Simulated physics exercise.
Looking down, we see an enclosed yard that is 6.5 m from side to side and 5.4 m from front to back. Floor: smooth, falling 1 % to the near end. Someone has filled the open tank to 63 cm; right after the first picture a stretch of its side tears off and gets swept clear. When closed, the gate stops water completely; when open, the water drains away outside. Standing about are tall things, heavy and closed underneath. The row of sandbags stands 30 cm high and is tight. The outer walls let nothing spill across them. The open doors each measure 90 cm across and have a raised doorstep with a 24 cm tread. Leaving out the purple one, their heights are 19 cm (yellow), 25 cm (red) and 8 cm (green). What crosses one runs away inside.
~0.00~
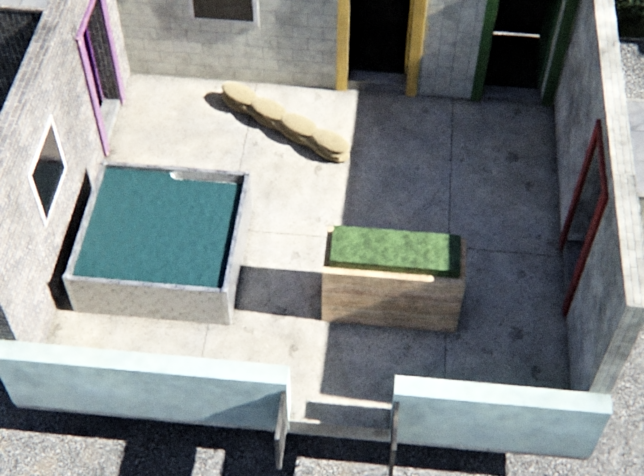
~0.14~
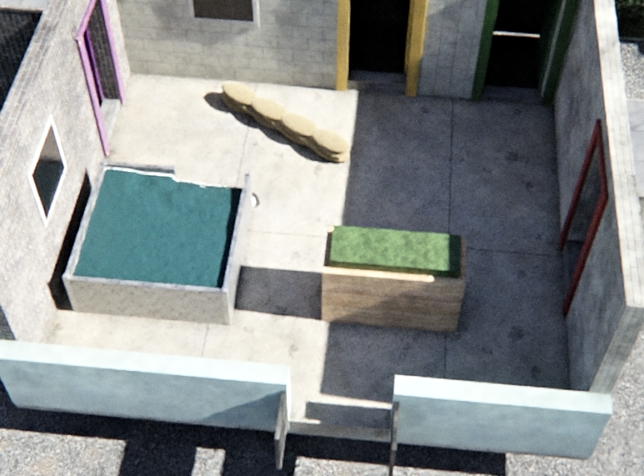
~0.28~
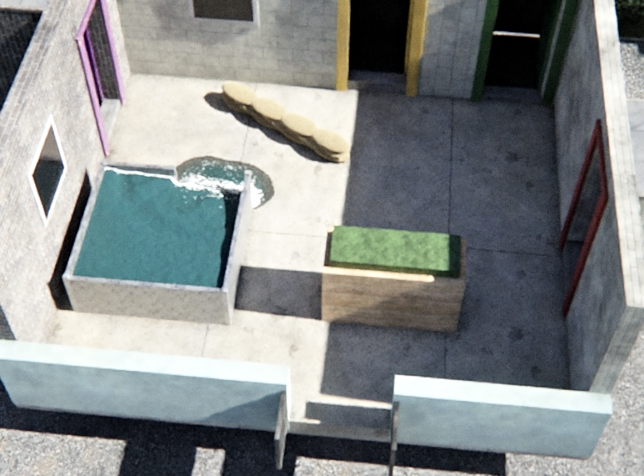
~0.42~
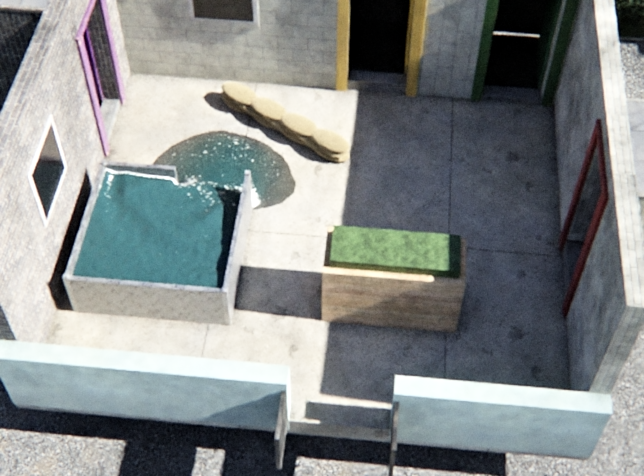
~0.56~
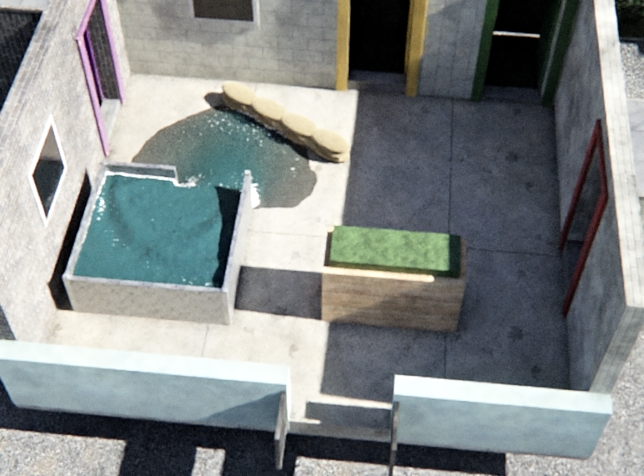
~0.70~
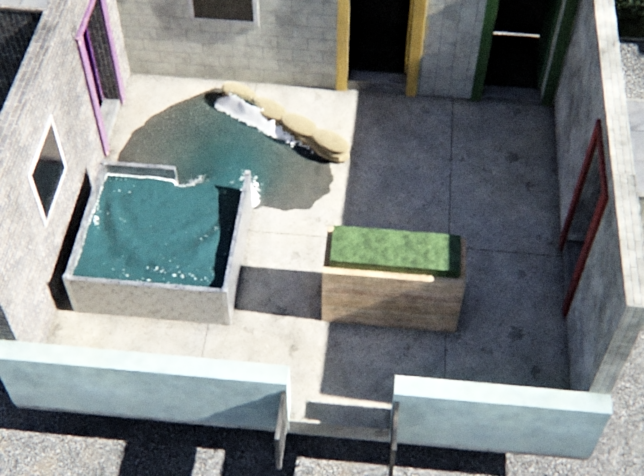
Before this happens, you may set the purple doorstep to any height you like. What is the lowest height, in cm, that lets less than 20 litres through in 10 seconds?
About 19 cm.
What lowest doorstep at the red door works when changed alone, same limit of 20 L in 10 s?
At red, about 8.0 cm.
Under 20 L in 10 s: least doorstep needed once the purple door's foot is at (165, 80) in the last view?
It needs roughly 27 cm.
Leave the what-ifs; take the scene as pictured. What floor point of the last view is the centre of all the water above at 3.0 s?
Approximately (201, 202).
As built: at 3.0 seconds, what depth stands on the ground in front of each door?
At the purple door the depth is 22 cm, at yellow 3 cm, at red 0 cm and at green 0 cm.
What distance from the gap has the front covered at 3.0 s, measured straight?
4.4 metres.
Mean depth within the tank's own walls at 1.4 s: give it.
Some 44 cm.
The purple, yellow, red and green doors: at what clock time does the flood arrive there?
Purple 0.9 seconds, yellow 2.6 seconds, red 3.2 seconds, green 5.0 seconds.
After 1.4 s water covers 20 % of the floor, deepest (38 cm) near (262, 126); 5 cm at the purple door, 0 litres in over its 12 cm doorstep.
After 3.0 s water covers 45 % of the floor, deepest (30 cm) near (126, 89); 22 cm at the purple door, 17 litres in over its 12 cm doorstep.
After 10.0 s water covers 90 % of the floor, deepest (12 cm) near (121, 190); 10 cm at the purple door, 106 litres in over its 12 cm doorstep.
At the purple door as built, the water arrived by 1.0 s and peaked near 22 cm at 3.2 s.
With a doorstep of 16 cm, 45 litres would have come in within the 10 s; with 21.5 cm, 11 litres. So under 20 litres takes about 19 cm.
